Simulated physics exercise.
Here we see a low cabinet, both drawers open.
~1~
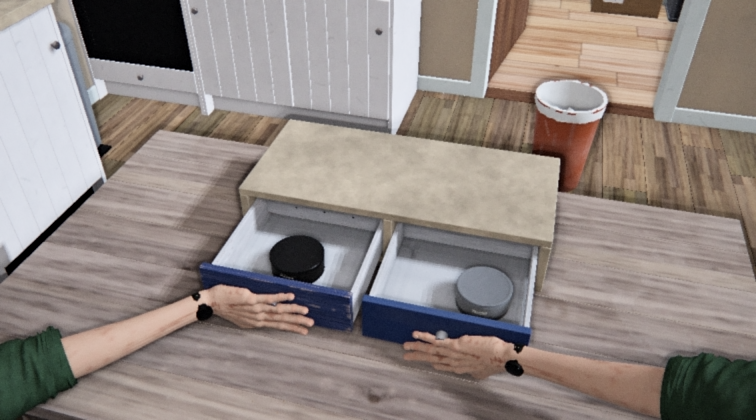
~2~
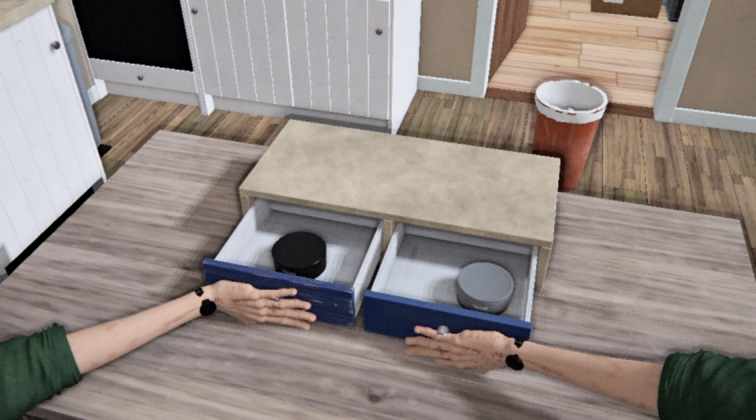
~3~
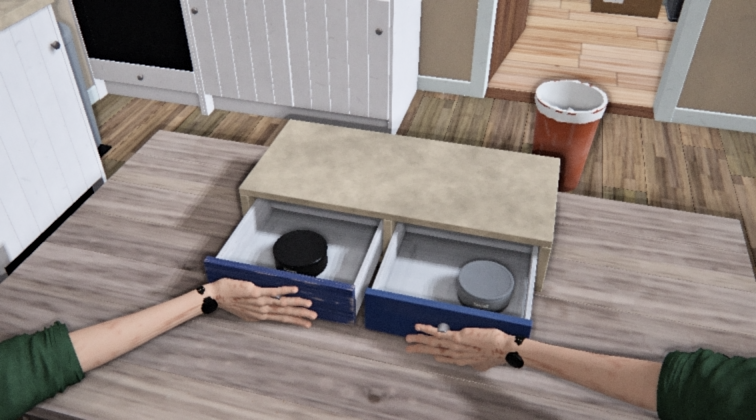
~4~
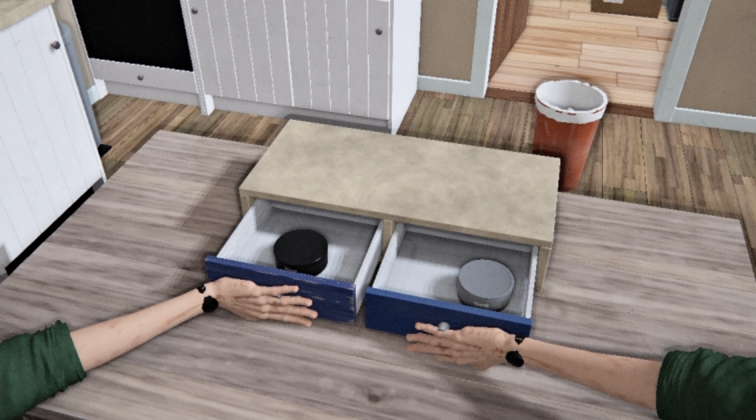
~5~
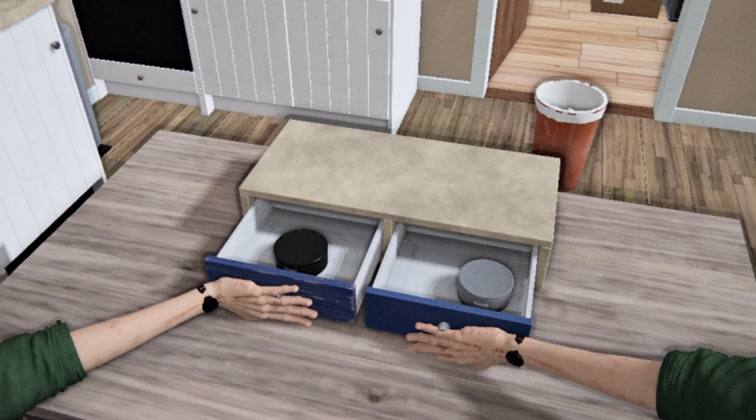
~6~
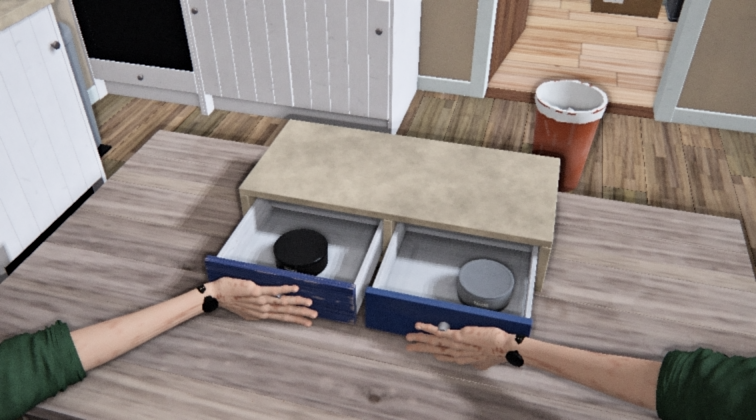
At the start, two hands rest against the blue fronts of a low cabinet's open drawers, a black tub in the left drawer and a grey tub in the right. The hands and drawers shift very slightly, then stay practically still, with both drawers wide open.
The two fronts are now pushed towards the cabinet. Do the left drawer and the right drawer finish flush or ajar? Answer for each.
Final state: The left drawer ends flush, the right drawer ends flush.
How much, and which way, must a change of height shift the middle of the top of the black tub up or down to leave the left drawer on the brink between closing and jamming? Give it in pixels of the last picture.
Move it up some 16 pixels and it switches.
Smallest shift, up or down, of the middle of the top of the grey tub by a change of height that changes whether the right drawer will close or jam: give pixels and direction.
It takes a move of 16 pixels upwards.
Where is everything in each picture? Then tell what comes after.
Left drawer (301, 253) wide open; right drawer (455, 283) wide open; black tub (298, 261), in the first frame.
Right drawer (456, 278) wide open; grey tub (484, 290), in the second frame.
Left drawer (304, 247) wide open; chest (404, 198), in the third frame.
Right drawer (457, 275) wide open; black tub (301, 255), in the fourth frame.
Left drawer (305, 247) wide open; grey tub (485, 287), in the fifth frame.
Left drawer (305, 247) wide open; right drawer (457, 275) wide open; chest (404, 198), in the sixth frame.
Then, 0.50 s after the last picture, left drawer about half in; right drawer about half in.
At rest, the left drawer goes all the way in; the right drawer goes all the way in.
